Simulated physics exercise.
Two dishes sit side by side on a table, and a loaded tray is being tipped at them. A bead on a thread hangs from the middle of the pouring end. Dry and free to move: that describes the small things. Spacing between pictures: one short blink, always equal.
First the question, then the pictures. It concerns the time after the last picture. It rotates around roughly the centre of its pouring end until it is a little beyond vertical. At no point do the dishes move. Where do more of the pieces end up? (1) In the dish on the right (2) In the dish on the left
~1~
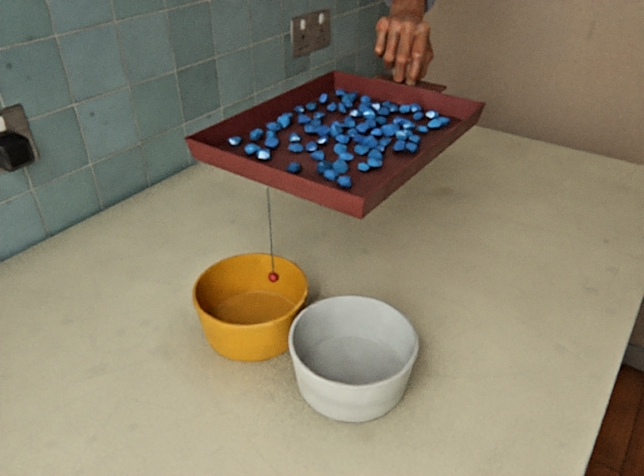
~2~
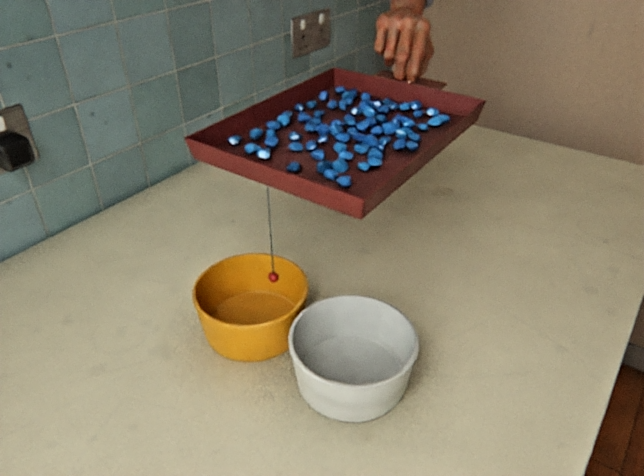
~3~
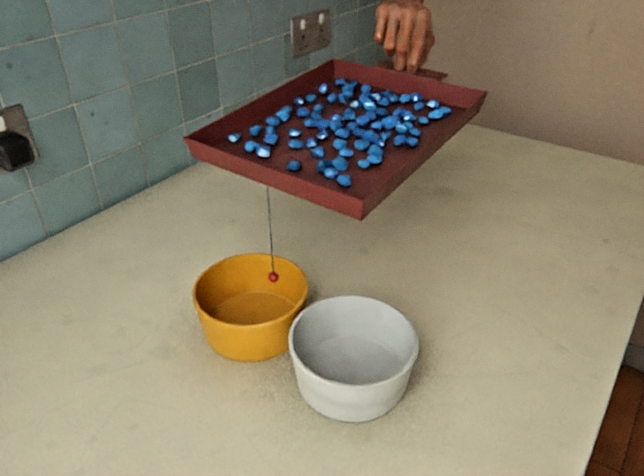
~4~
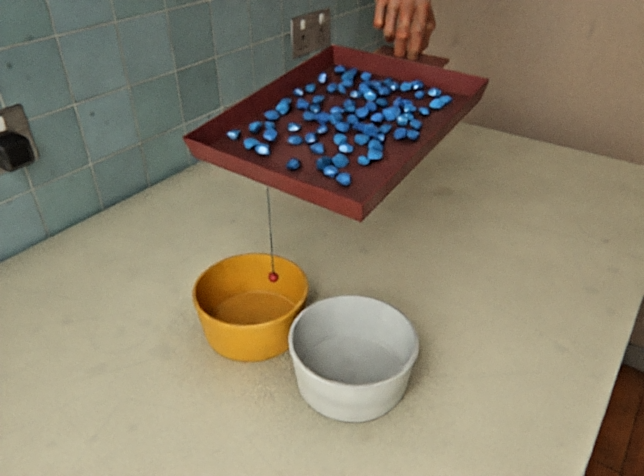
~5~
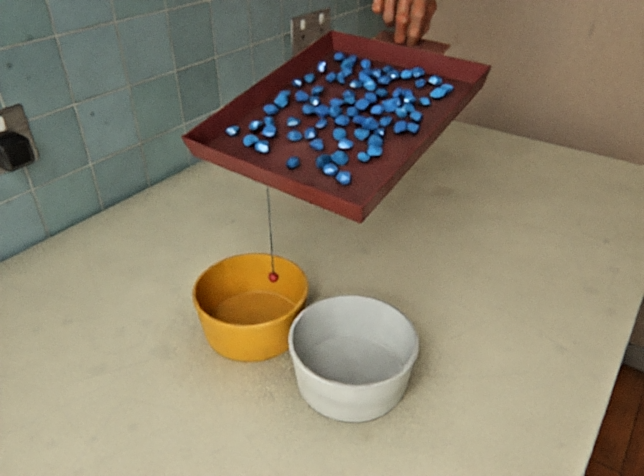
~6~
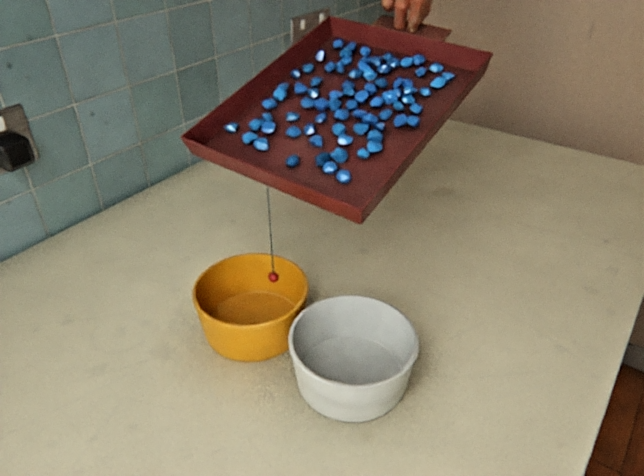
The answer is 1.
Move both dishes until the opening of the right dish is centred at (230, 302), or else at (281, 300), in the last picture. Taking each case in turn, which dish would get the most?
In the first try it's the right-side dish, and in the second it's the right-side dish.
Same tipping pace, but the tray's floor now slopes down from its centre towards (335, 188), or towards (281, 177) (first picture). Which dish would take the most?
Try 1: The right-side dish; try 2: The left-side dish.
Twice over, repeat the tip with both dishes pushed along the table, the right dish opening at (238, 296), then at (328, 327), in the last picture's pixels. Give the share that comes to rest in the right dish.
Some 30 percent in the first case, 60 percent in the second.
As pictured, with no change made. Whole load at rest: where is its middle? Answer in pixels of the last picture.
The centre comes to rest close to (306, 372).
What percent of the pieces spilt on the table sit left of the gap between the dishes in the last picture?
Estimate: Near 90 per cent.
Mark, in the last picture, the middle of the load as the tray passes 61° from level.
Look close to (304, 179) in the last picture.
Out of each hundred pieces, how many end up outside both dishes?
That comes to some 40 per cent.
Shortly afterwards, tray tipped steeply; all but a few on the tray; only a few in the air.
Next, tray tipped past a quarter turn; near half on the tray; near a quarter in the right dish; only a few in the left dish; a little outside both; a little in the air.
Some moments later, tray tipped past a quarter turn; near half in the right dish; near a quarter in the left dish; near a third outside both.
In the end, tray tipped past a quarter turn; near half in the right dish; near a quarter in the left dish; near a third outside both.
